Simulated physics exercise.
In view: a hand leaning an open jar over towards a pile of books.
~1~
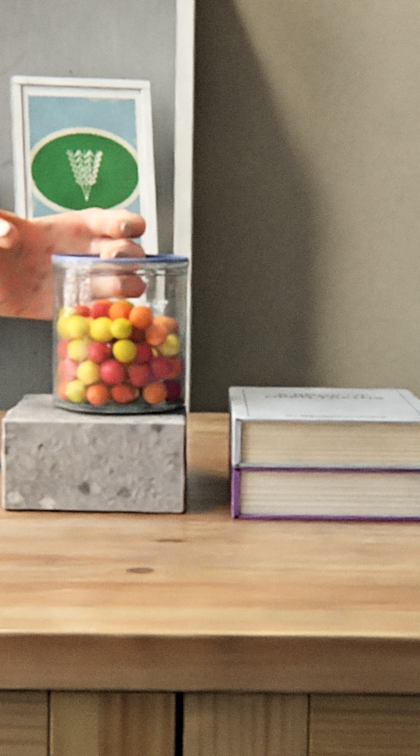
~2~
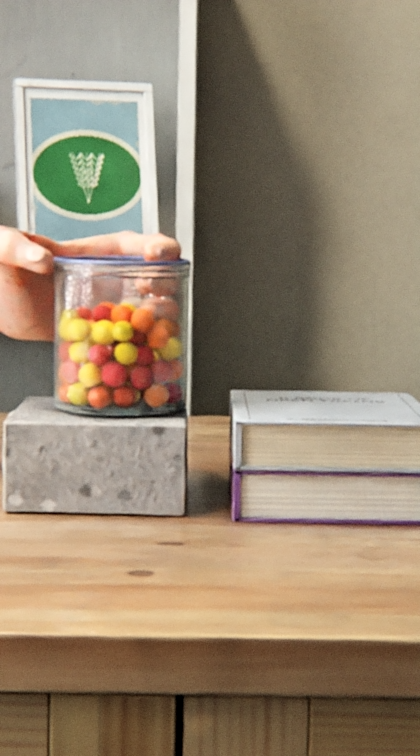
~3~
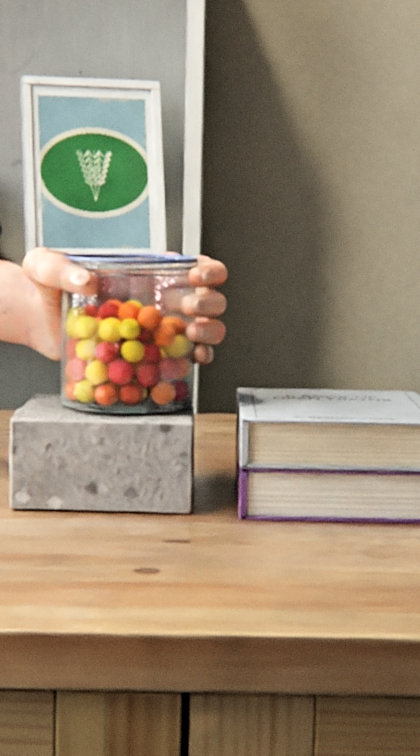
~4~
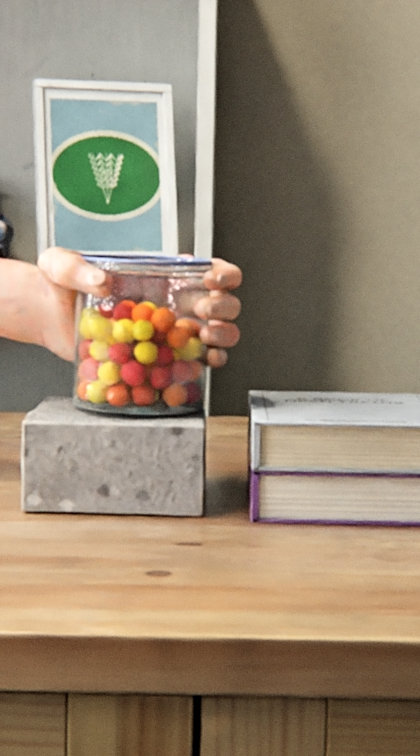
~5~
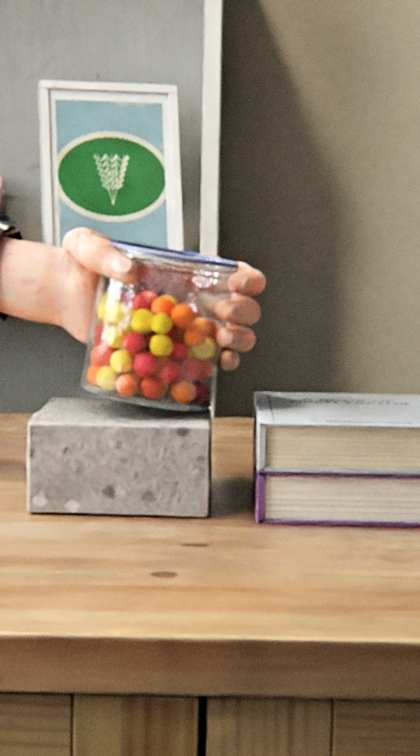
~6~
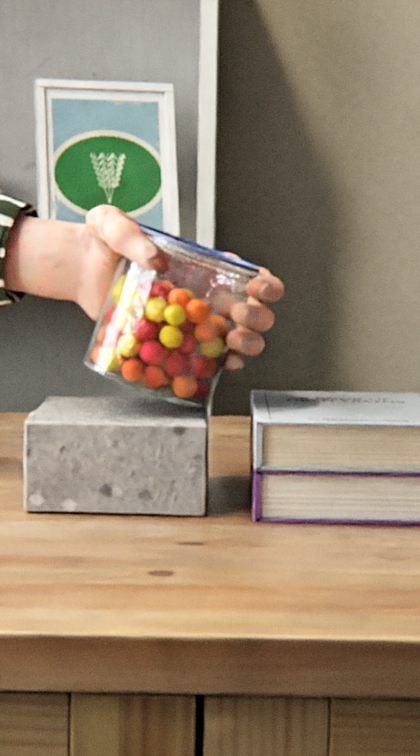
A hand holds a clear, blue-rimmed jar of red, orange and yellow gumballs on a gray stone block, seen from the front across a wooden surface. Two stacked books, the lower one purple-edged, lie to the right, and a framed green-and-blue print stands behind. The fingers shift from the rim to grip the jar's sides, then lift it slightly and lean it rightward, while the view drifts slightly.
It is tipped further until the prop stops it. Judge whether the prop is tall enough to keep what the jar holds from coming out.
Some falls out.
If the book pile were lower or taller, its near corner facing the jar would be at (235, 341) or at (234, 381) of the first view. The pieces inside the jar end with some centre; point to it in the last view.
About (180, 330), then (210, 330).
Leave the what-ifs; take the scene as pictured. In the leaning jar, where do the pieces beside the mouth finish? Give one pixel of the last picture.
Near (339, 375).
Then, 0.43 s on from there, the jar leans 44°; everything is still inside.
Then, 0.89 s on from there, the jar leans 69°; everything is still inside.
Then, 1.43 s on from there, the jar rests on the book pile at 82°; a small part of the gumballs out of it.
In the end, the jar rests on the book pile at 82°; near a quarter of the gumballs out of it.
